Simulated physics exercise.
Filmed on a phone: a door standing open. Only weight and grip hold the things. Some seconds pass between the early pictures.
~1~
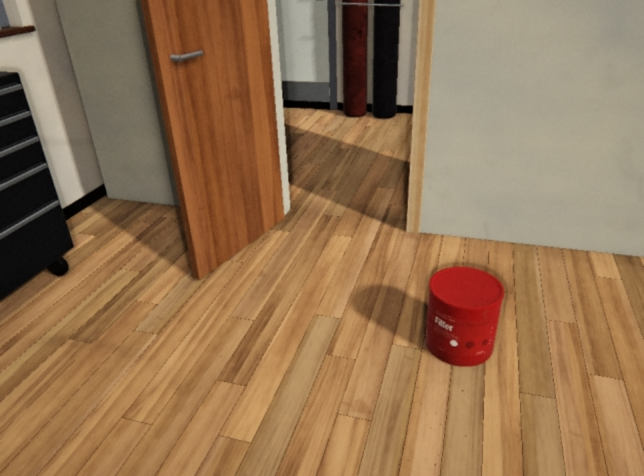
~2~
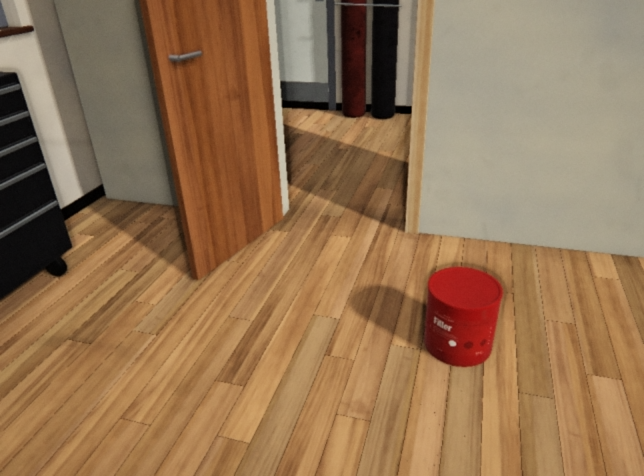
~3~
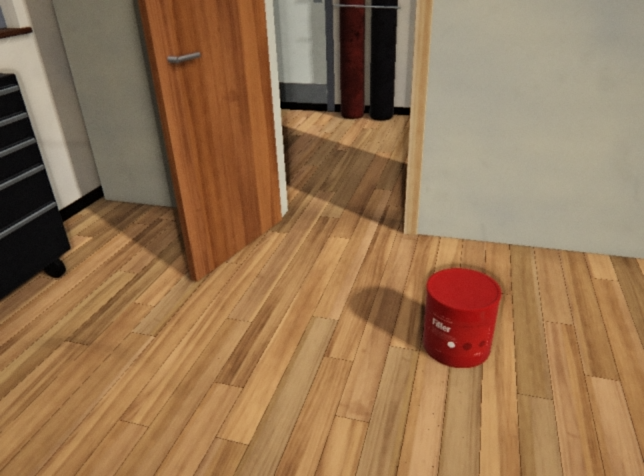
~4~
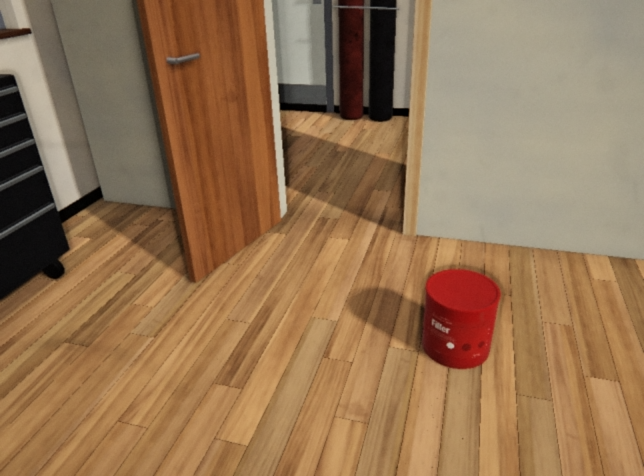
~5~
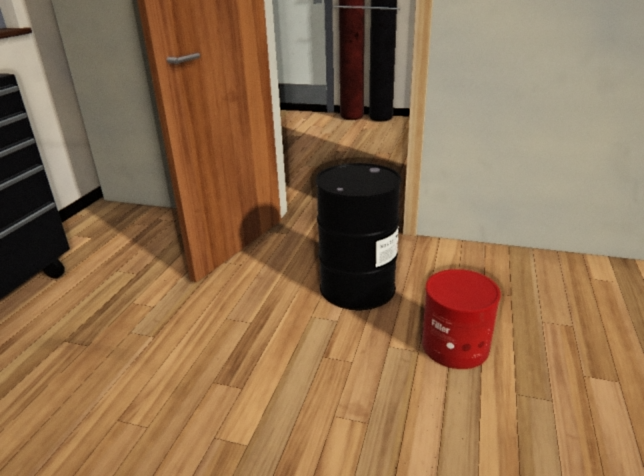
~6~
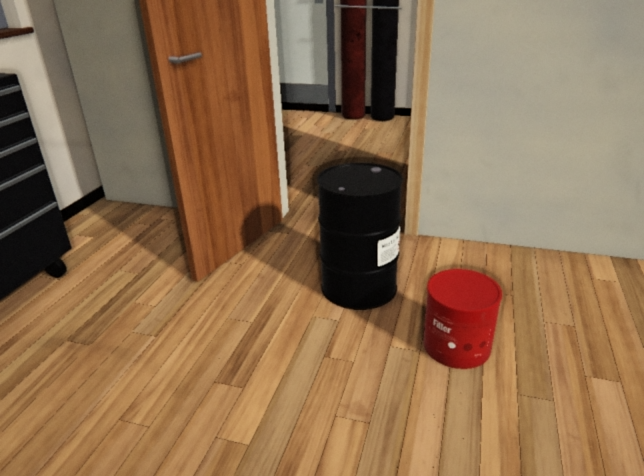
At first, a red pail stands alone on a wooden floor to the right of a doorway, its brown door wide open and still. Then a black drum appears just behind the pail to its left, in front of the opening, while the pail and door stay where they are.
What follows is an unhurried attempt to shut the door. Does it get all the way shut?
In the end the door stops short.
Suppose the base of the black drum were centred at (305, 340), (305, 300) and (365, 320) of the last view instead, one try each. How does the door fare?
First try: It closes; second try: It jams; third try: It shuts.
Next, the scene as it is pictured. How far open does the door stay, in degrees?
Some 55° open.
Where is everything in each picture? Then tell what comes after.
In the first picture, door wide open and still; red pail (462, 316).
In the second picture, door wide open and still; red pail (461, 316).
In the third picture, door wide open and still; red pail (460, 317).
In the fourth picture, door wide open and still; red pail (459, 318).
In the fifth picture, door wide open and still; red pail (459, 318).
In the sixth picture, door wide open and still; black drum (359, 235); red pail (460, 318).
Then, 0.40 s past the last view, door at 86°.
Then, 0.60 s past the last view, door at 69°.
Finally, door at 55°; both still in place. Final places as the last picture's camera would see them, black drum near (360, 235).
